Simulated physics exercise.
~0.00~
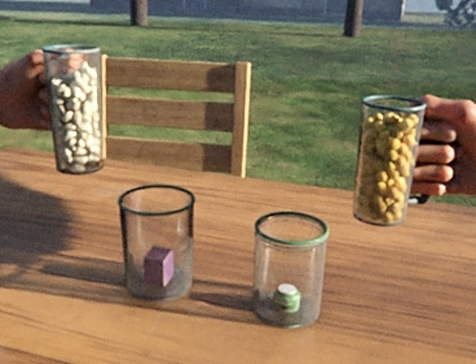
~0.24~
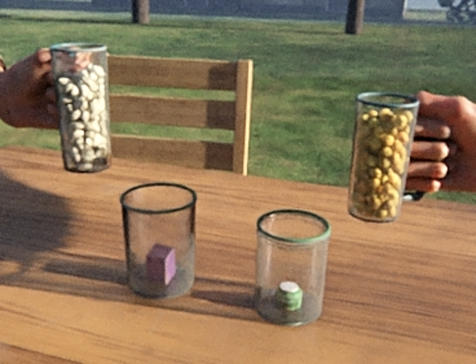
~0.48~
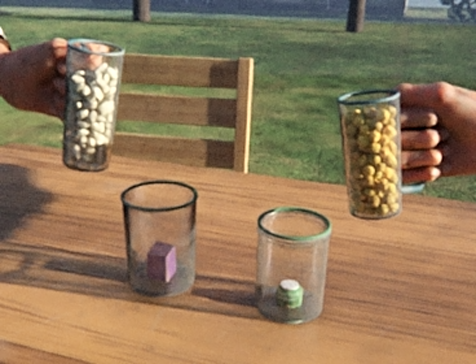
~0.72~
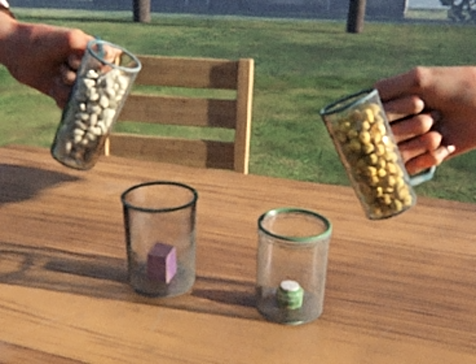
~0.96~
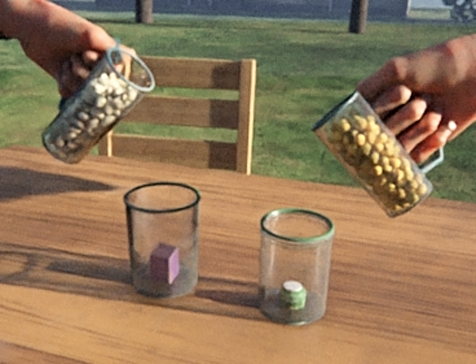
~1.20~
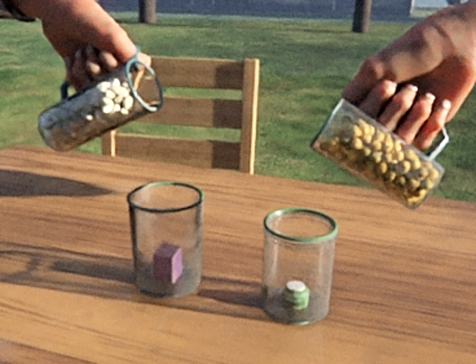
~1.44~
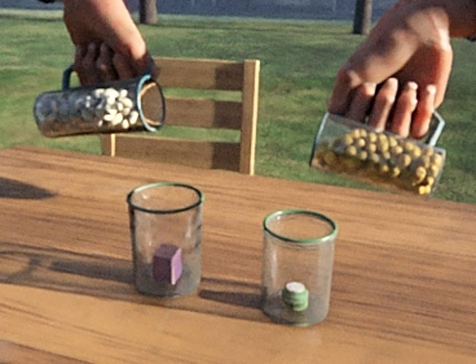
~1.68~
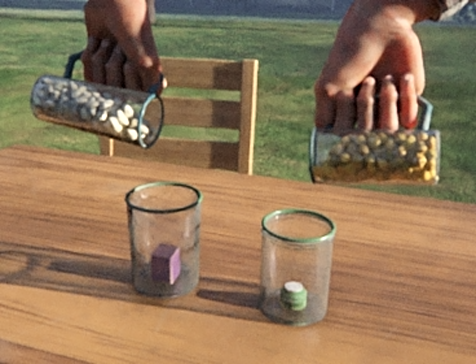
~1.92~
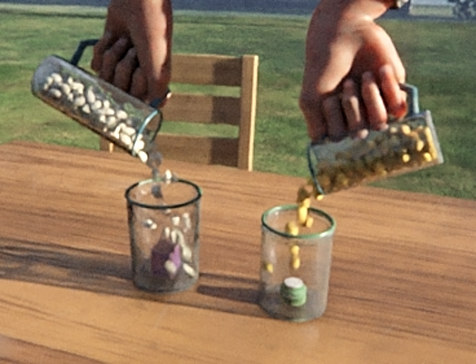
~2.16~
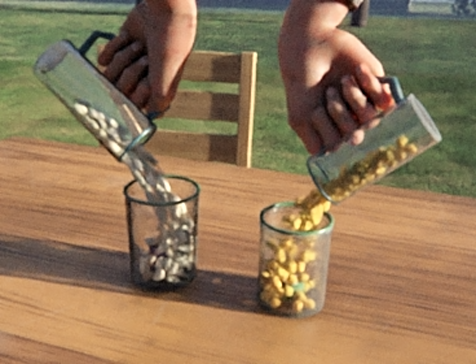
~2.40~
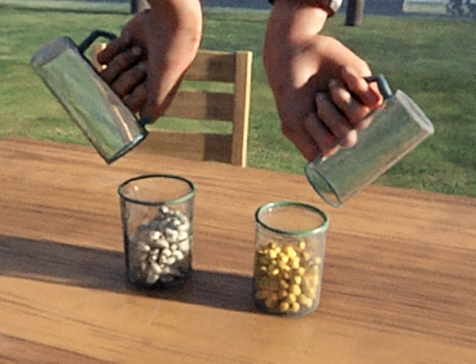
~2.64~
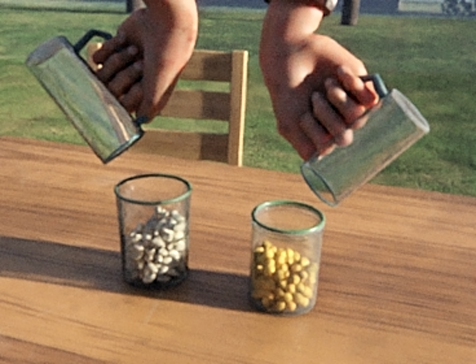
In this clip, two hands hold glass mugs of white and yellow bean-like pieces above two glasses on a wooden table, one containing a purple block and the other a small green object. The hands tip the mugs until they are empty, and the pieces cover both objects.
